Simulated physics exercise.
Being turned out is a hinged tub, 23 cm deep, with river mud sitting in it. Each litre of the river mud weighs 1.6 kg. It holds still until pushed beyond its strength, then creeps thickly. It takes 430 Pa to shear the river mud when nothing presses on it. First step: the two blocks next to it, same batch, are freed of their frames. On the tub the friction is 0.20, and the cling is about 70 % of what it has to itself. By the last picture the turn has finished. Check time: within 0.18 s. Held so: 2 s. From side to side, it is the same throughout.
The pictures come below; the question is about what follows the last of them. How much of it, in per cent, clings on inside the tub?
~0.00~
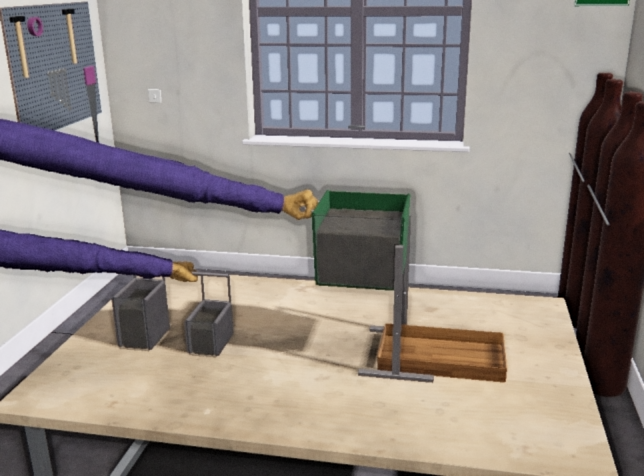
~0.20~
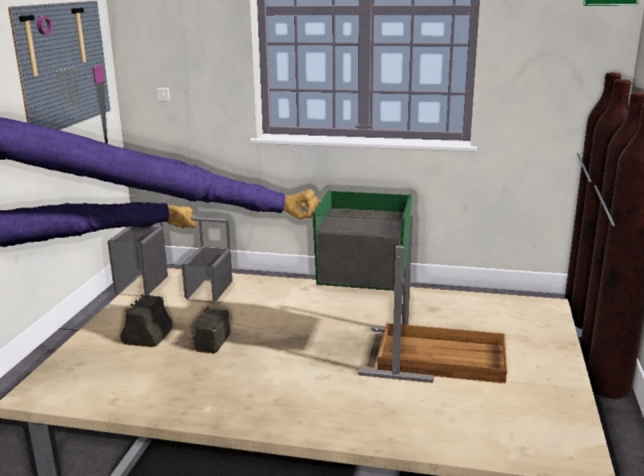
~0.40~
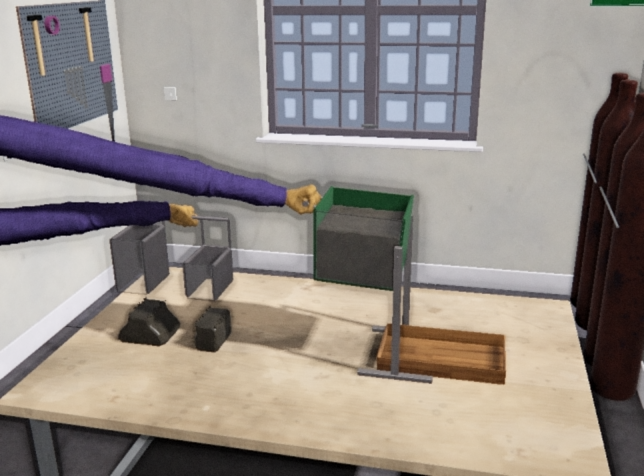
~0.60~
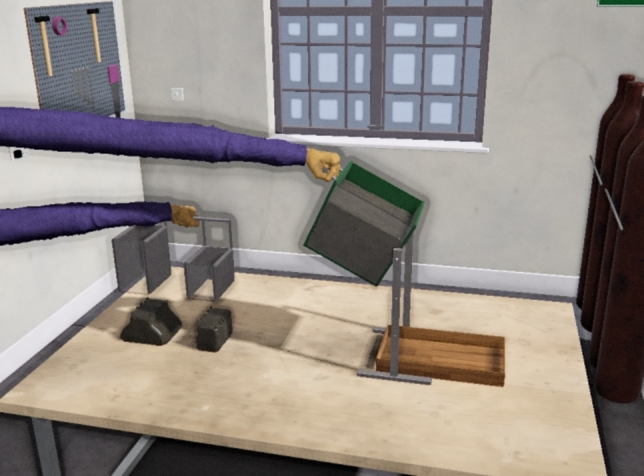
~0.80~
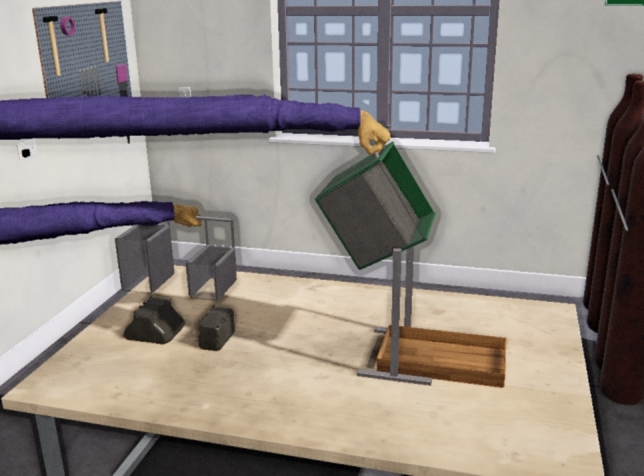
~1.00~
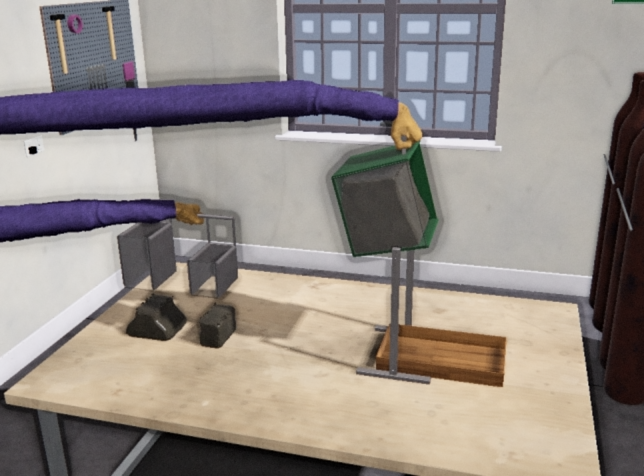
I would say close to 68 percent.
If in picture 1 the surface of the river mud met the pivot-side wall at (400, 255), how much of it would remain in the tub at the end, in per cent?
In that case, around 100 percent.
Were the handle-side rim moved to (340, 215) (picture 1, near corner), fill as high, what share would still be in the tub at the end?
The tub would end up holding some 100 % of it.
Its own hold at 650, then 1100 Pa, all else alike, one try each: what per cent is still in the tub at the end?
Respectively, close to 100 % and close to 100 %.
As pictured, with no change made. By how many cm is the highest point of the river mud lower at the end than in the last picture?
9 cm or so.
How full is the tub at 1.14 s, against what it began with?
It comes to about 95 percent of the start.
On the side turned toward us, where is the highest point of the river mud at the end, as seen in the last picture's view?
Around (378, 205).
After 1.14 s, the tub is at 75 degrees and holds 95 %.
After 1.31 s, the tub is at 75 degrees and holds 79 %.
After 1.48 s, the tub is at 75 degrees and holds 69 %.
After 1.65 s, the tub is at 75 degrees and holds 68 %.
After 3.00 s, the tub is at 75 degrees and holds 68 %.
